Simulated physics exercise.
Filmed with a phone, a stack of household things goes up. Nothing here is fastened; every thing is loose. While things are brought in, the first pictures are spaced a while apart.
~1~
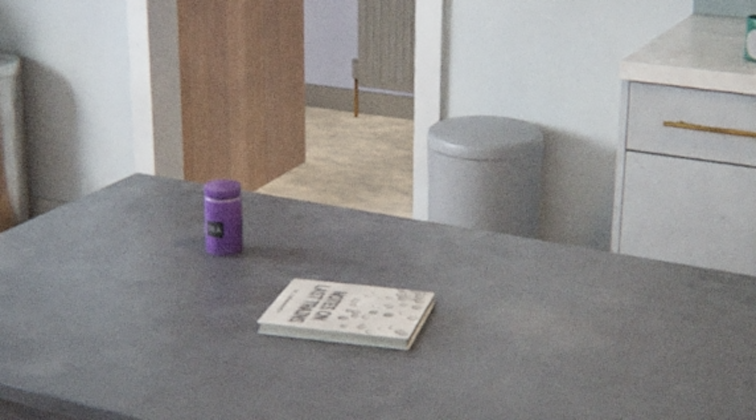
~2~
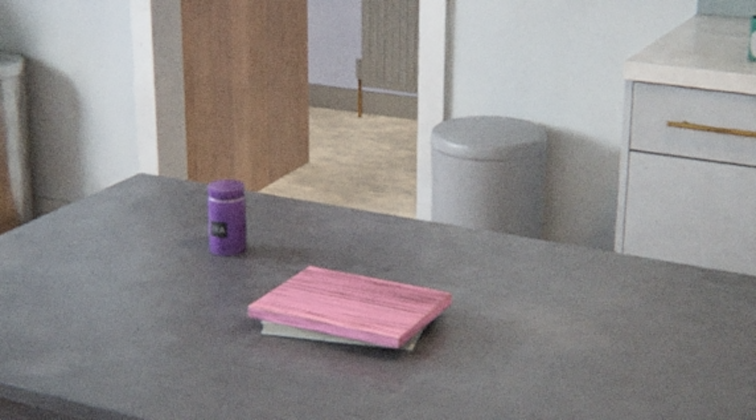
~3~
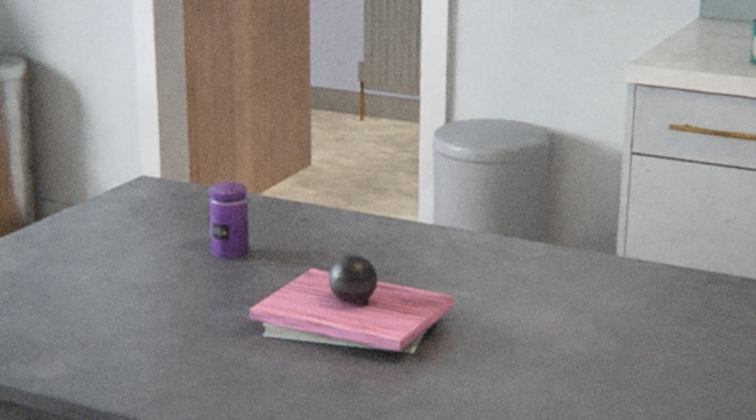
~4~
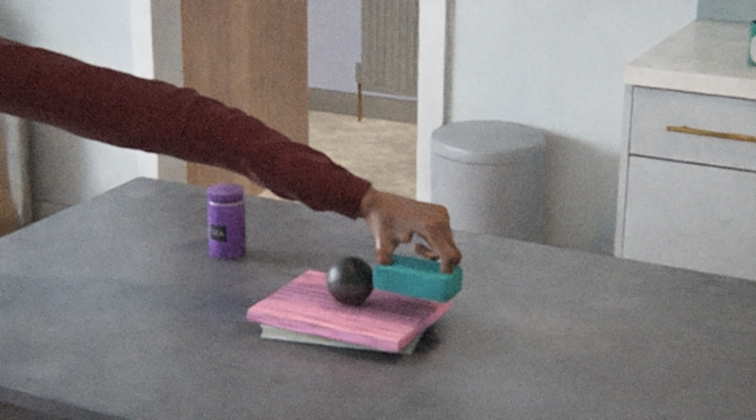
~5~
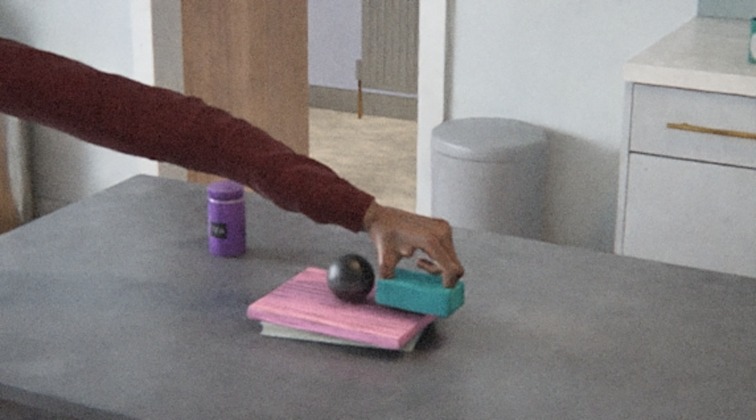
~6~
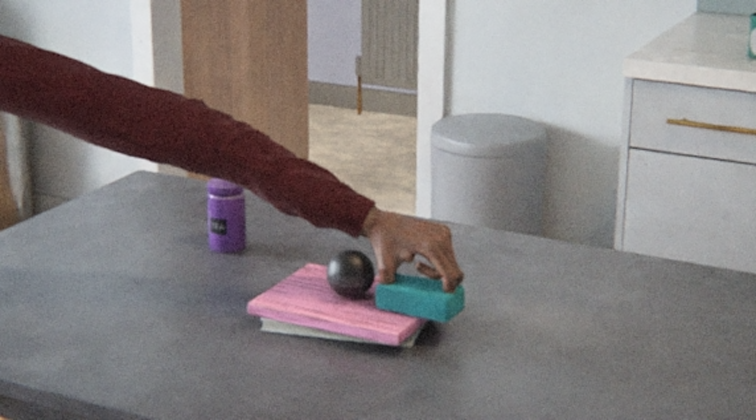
A hand lowering a turquoise sponge onto a pink board beside a dark ball, after board and ball appear atop a book.
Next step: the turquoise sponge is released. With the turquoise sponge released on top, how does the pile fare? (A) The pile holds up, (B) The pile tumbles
The pile holds up.
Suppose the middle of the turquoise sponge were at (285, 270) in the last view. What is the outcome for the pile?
After that, the pile stays intact.
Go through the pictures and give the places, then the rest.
The last thing is not in view yet, in the first picture.
The last thing is not in view yet, in the second picture.
The last thing is not in view yet; pink board (353, 308), in the third picture.
Coming down; turquoise sponge (417, 278), in the fourth picture.
Coming down; turquoise sponge (420, 292); pink board (351, 306), in the fifth picture.
In place under the hand; turquoise sponge (420, 297), in the sixth picture.
Then, 0.50 s after the last picture, nothing has stirred.
Then, 1.30 s after the last picture, turquoise sponge resting near (420, 298).
Then, 2.70 s after the last picture, things are still on the move.
At rest, all 5 in place. Seen from the same camera at the end, turquoise sponge near (420, 298). The pile keeps its balance.
